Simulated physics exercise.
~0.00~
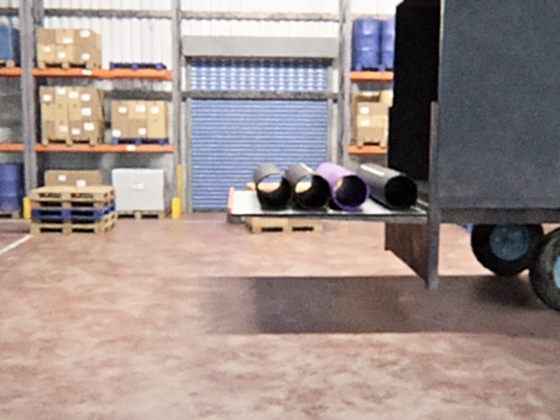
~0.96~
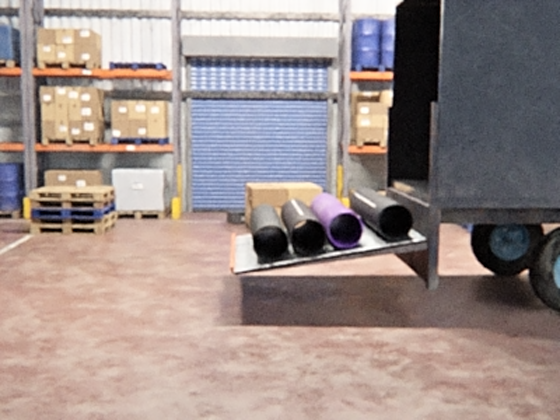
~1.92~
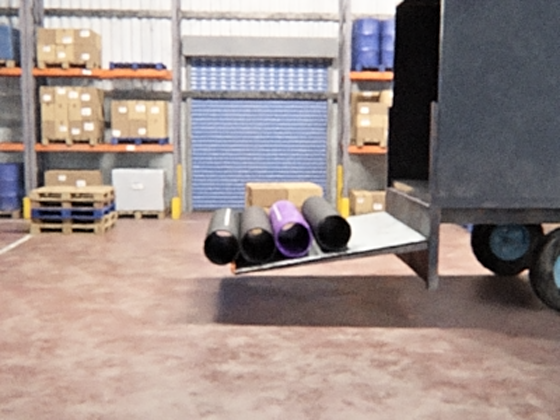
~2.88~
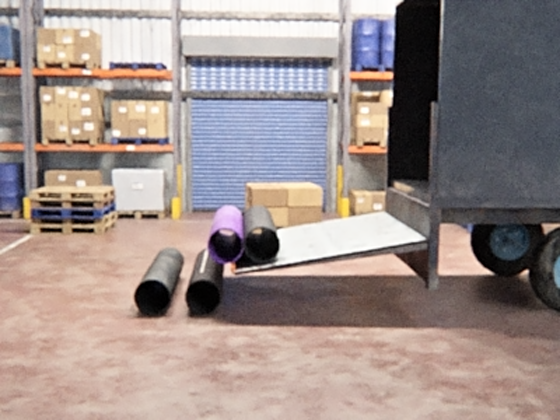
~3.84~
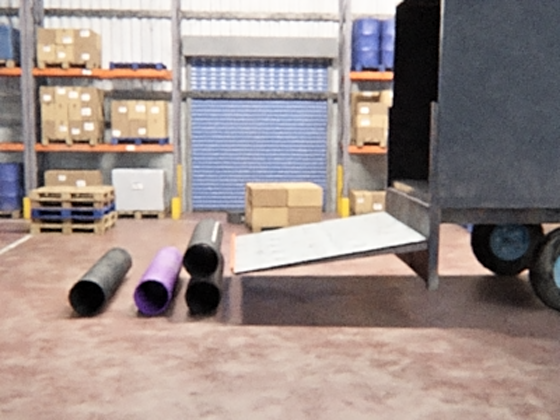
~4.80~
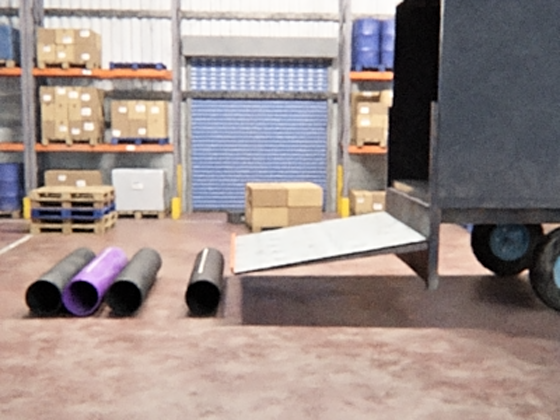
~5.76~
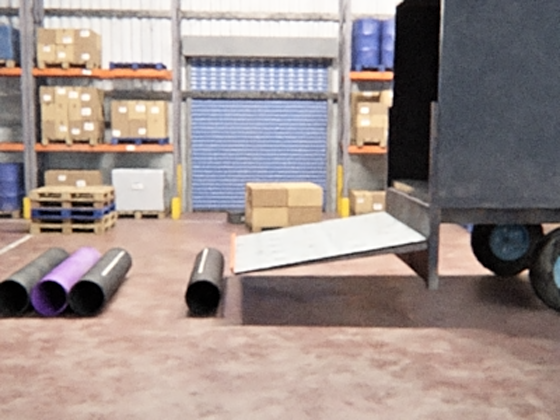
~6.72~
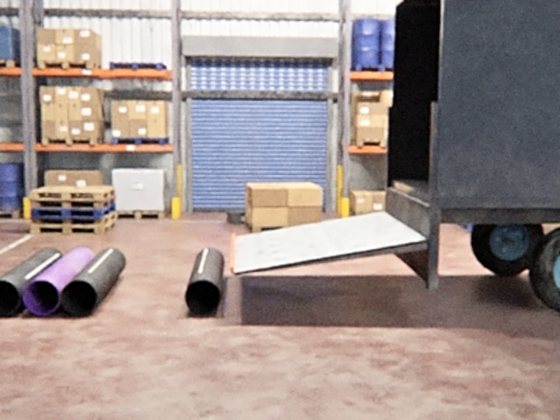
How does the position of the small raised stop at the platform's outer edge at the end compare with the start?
At the start the stop stands upright at the edge of the level platform. At the end it is leaning, with the platform sloping down to the left.
At the start, four hollow pipes, one purple and the others black, lie side by side on a level platform sticking out to the left from a lorry in a warehouse. The platform drops slightly and its outer end tips down, and the pipes roll left toward the low edge. Two black pipes go over first and reach the floor, then the purple one passes over the edge and drops, followed by the last black one. Three pipes, with the purple in the middle, roll farther left, while one black pipe stays near the tilted, empty platform.
